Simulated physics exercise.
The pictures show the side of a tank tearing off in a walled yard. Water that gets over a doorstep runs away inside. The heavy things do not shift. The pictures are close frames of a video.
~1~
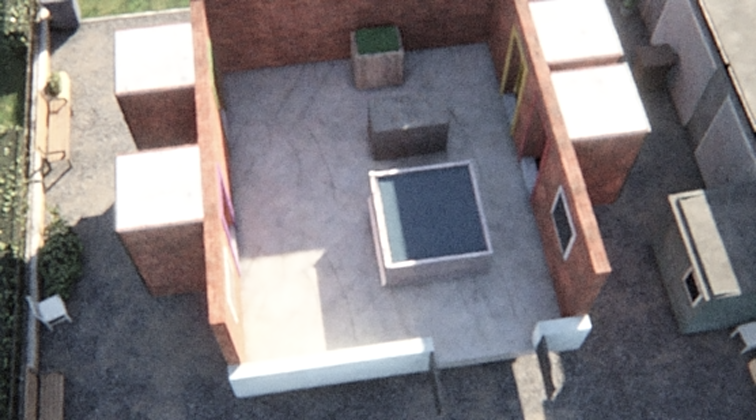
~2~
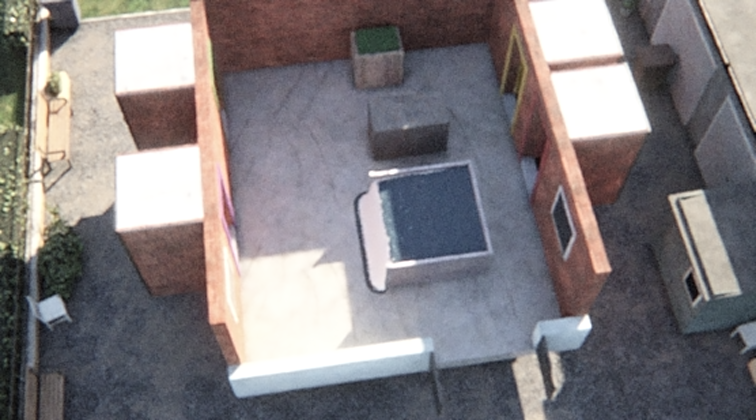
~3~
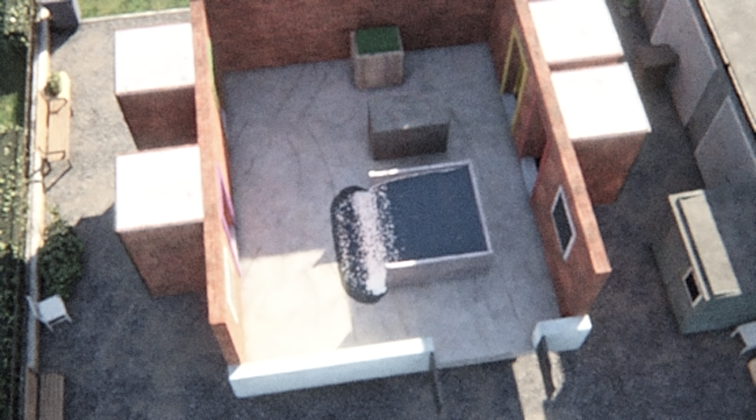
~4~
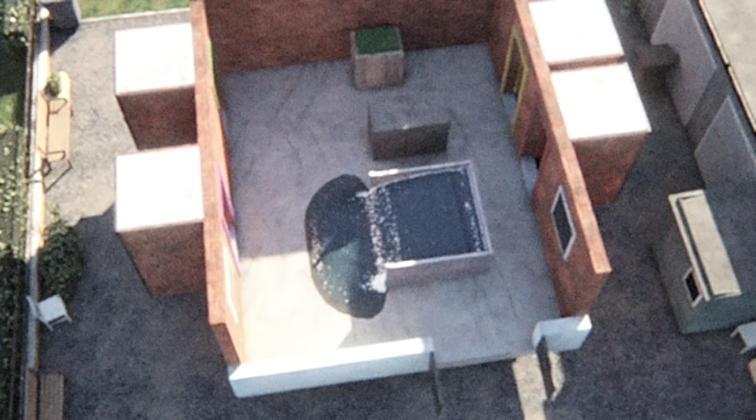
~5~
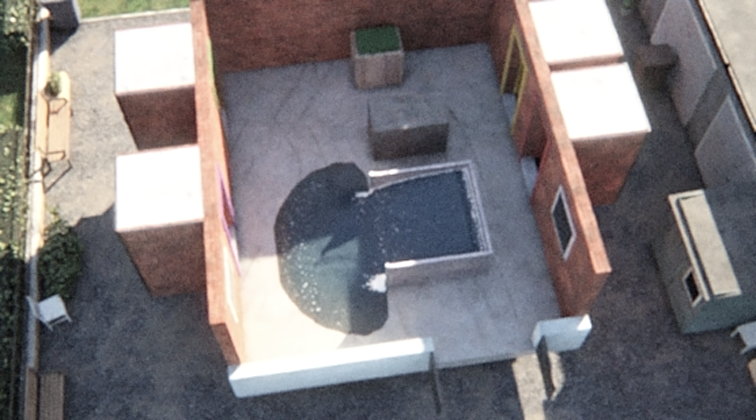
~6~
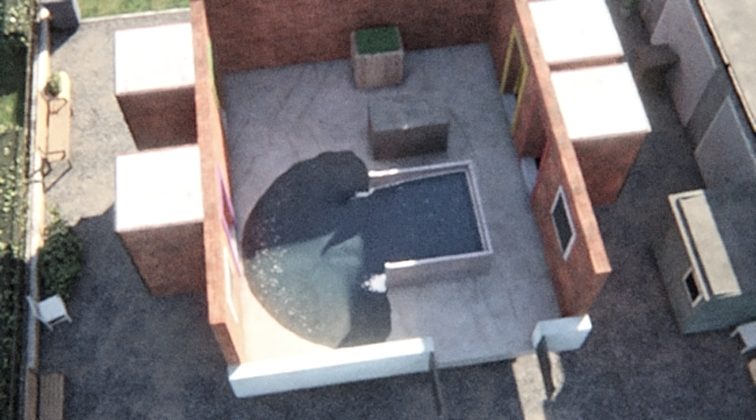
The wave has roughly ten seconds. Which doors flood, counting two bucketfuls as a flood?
In the end: The purple door floods; the red door holds within the limit; the yellow door holds within the limit; the green door holds within the limit.
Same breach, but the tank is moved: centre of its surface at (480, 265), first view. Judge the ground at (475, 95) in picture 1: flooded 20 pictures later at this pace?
There: Free of water.
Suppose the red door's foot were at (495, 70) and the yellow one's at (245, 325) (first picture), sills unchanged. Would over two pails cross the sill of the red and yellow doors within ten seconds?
Then: The red one stays under; the yellow one lets more in.
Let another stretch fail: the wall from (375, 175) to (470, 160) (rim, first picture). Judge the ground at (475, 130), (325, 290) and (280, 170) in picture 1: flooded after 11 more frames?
In turn: Flooded, clear, covered.
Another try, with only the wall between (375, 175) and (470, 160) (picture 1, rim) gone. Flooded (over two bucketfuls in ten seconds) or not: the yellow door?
In short: Yellow floods.
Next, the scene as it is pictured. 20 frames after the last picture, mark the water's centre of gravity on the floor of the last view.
Roughly at (313, 231).
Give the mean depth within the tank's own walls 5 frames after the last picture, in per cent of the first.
Some 44 per cent.
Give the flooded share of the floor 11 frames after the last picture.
I make it 40 per cent.
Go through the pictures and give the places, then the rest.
In the first frame, still water in the tank at (430, 215).
In the second frame, the front is at (383, 290), out from the gap at (381, 232).
In the third frame, the front is at (365, 299), out from the gap at (381, 234).
In the fourth frame, the front is at (333, 303), out from the gap at (381, 235).
In the fifth frame, water pours out at (381, 235) and has run to (297, 302).
In the sixth frame, water pours out at (381, 235) and has run to (250, 276).
A moment on, water covers 35 % of the floor; the purple door over two buckets in, the red door not reached, the yellow door not reached, the green door not reached.
Next, water covers 40 % of the floor; the purple door far over two buckets in, the red door not reached, the yellow door not reached, the green door wet at the sill, nothing in.
Then, water covers 55 % of the floor; the purple door far over two buckets in, the red door not reached, the yellow door not reached, the green door wet at the sill, nothing in.
Later, water covers 85 % of the floor; the purple door far over two buckets in, the red door wet at the sill, nothing in, the yellow door not reached, the green door wet at the sill, nothing in.
In the end, water covers 100 % of the floor; the purple door far over two buckets in, the red door wet at the sill, nothing in, the yellow door wet at the sill, nothing in, the green door wet at the sill, nothing in.
